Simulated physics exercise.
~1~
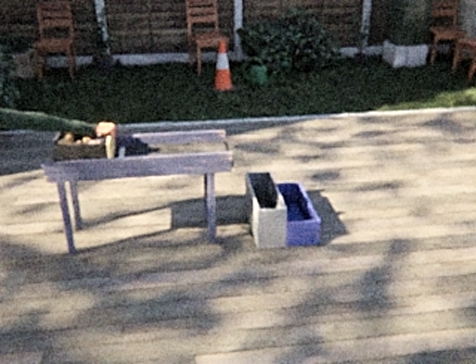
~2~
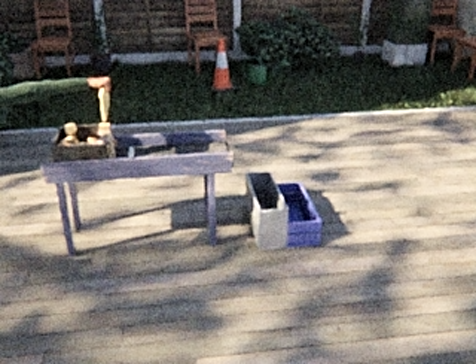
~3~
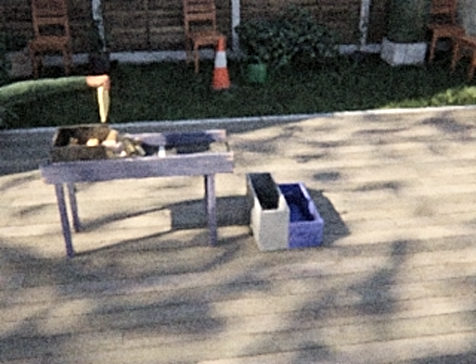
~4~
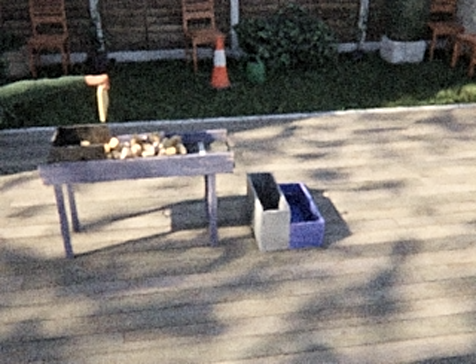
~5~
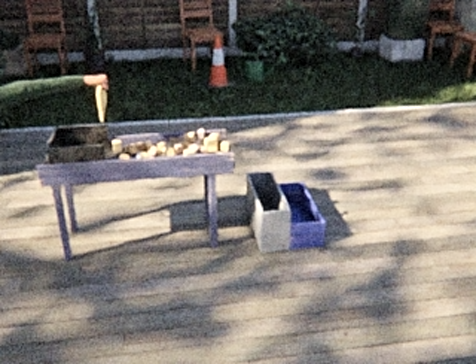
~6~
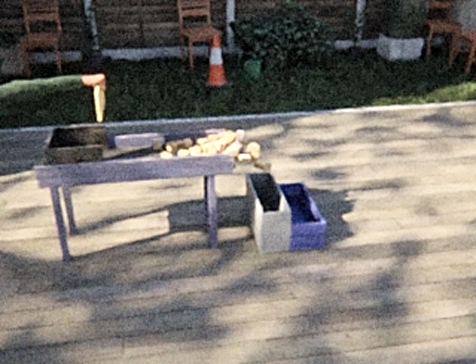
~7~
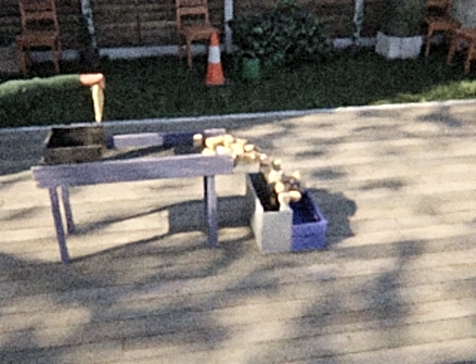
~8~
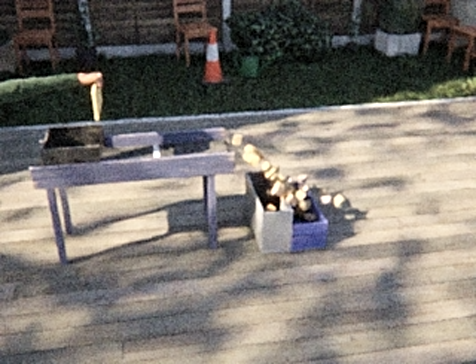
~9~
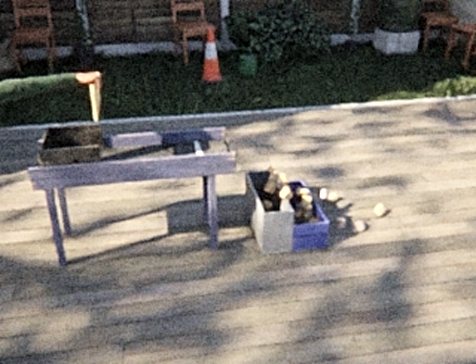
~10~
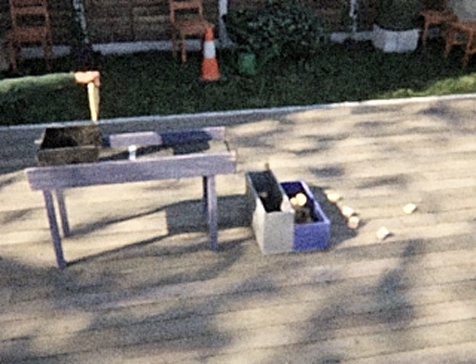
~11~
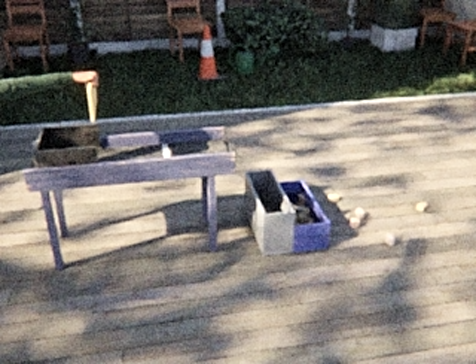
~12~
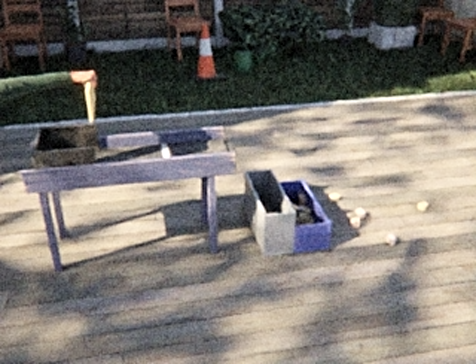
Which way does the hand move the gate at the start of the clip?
The hand moves the gate upward, clear of the wooden pieces, and then holds it there.
